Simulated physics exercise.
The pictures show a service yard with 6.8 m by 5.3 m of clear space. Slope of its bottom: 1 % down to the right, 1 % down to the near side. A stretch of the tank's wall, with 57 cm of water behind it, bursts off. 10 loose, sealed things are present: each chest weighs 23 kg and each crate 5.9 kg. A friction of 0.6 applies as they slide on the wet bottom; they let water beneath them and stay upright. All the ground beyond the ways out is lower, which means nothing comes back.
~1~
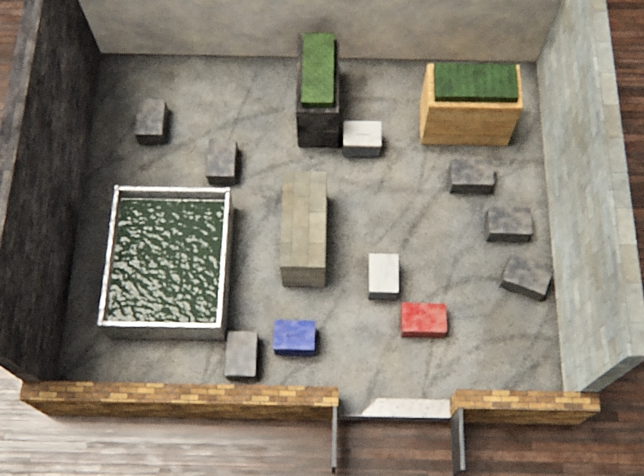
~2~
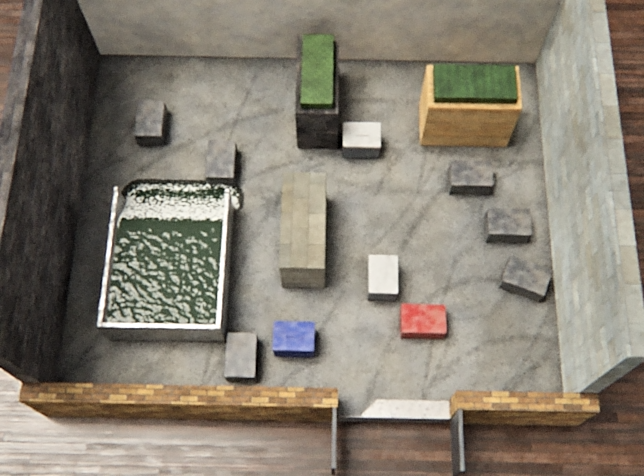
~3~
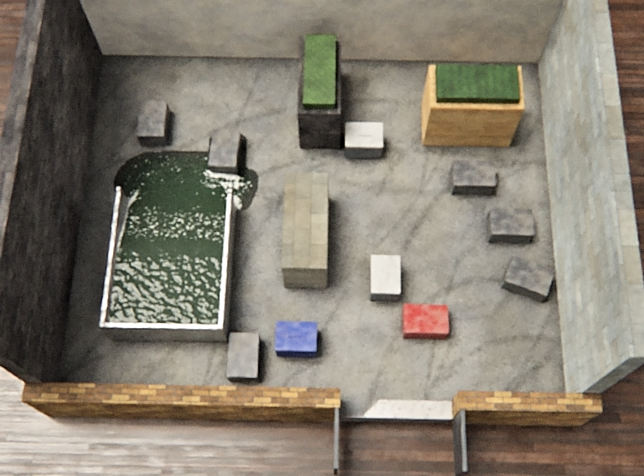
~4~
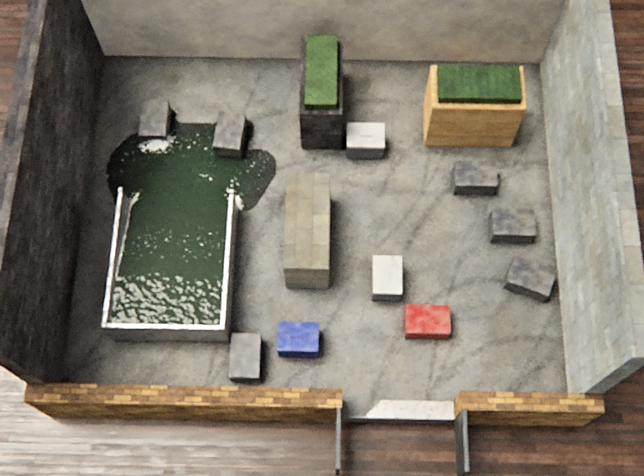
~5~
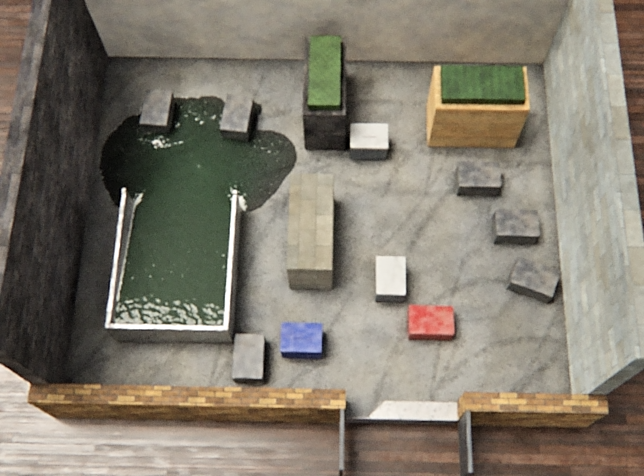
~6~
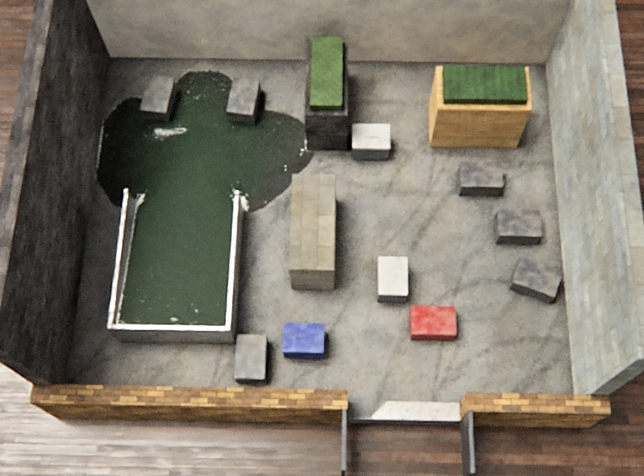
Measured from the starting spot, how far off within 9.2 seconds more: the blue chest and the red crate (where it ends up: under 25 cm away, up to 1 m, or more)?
Blue chest hardly budges; red crate hardly budges.
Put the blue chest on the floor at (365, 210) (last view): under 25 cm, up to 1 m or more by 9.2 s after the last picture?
In the end it keeps its place.
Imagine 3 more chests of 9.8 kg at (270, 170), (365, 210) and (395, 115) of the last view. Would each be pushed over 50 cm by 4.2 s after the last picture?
In that order: Over, short of it, short of it.
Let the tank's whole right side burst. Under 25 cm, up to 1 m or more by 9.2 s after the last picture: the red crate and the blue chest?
Note: Red crate swept well away, blue chest swept well away.
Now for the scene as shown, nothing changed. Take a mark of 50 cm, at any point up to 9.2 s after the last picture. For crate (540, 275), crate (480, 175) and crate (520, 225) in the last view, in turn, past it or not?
Results in listed order: Exceeds / exceeds / exceeds.
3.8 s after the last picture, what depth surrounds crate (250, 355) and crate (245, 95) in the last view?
Depths: Near 0 cm, then near 12 cm.
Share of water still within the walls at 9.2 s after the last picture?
Remaining: Approx. 98 per cent.
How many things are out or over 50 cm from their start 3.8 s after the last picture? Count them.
I make it 1 by then.
Then, 1.2 s after the last picture the blue chest is near (303, 337), 0.0 m from its start, aground; the red crate is near (433, 320), 0.0 m from its start, aground; 0 of 10 are out; 2 afloat.
Then, 3.8 s after the last picture the blue chest is near (303, 337), 0.0 m from its start, aground; the red crate is near (433, 320), 0.0 m from its start, aground; 0 of 10 are out; 2 afloat.
Then, 6.2 s after the last picture the blue chest is near (303, 337), 0.0 m from its start, aground; the red crate is near (433, 320), 0.0 m from its start, aground; 0 of 10 are out; 6 afloat.
Then, 9.2 s after the last picture the blue chest is near (303, 337), 0.0 m from its start, aground; the red crate is near (434, 314), 0.1 m from its start, afloat; 0 of 10 are out; 6 afloat.
